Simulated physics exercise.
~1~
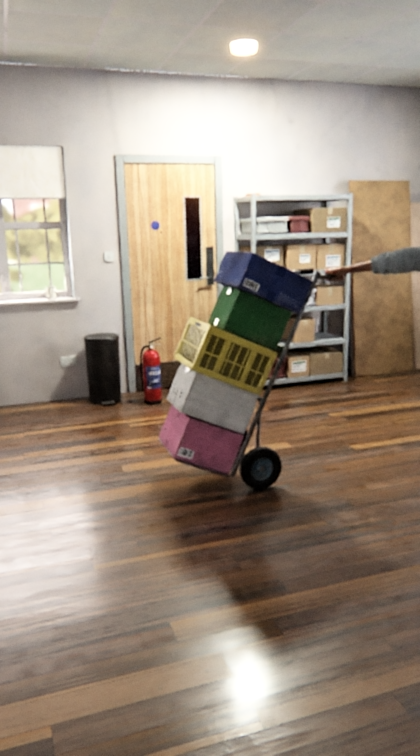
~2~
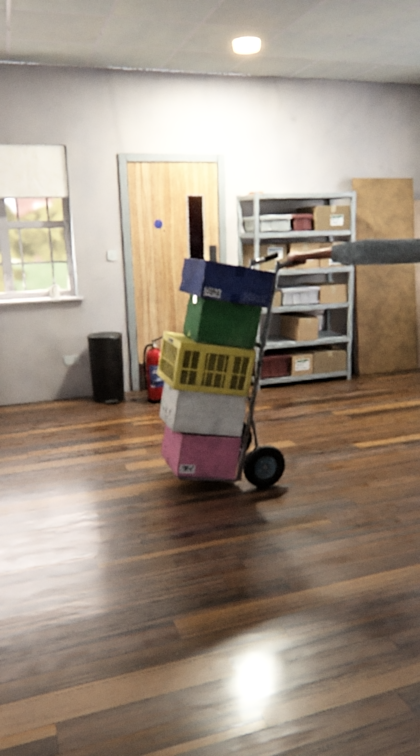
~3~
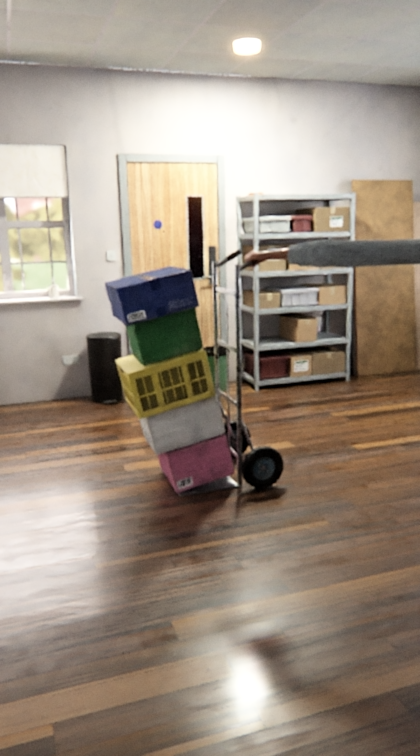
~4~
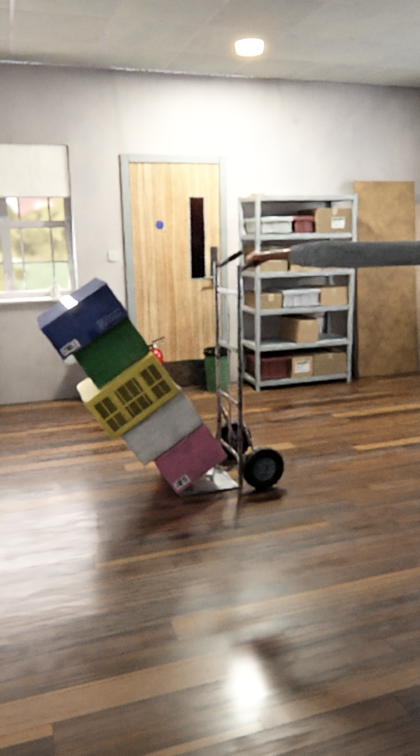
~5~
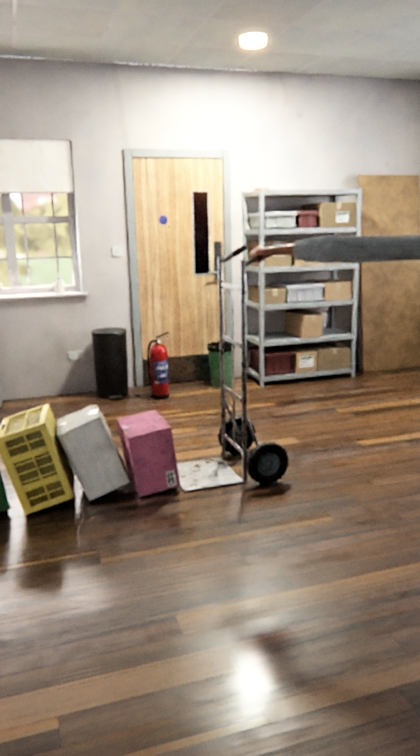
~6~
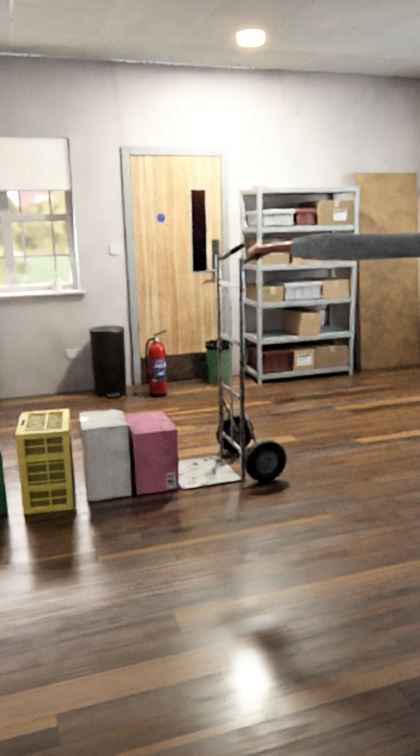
A tall stack of five boxes and crates, blue on top, then green, yellow, white and pink, leans back on a sack truck in a wood-floored storeroom, seen from the side. A door, a window and loaded metal shelves stand behind. A sleeved arm reaching in from the right grips the handle and swings the truck upright. The stack keeps tipping to the left, away from the frame, and topples. The blue box goes out of view, while the pink, white, yellow and green ones settle in a row on the floor, tipped over, beside the upright truck.
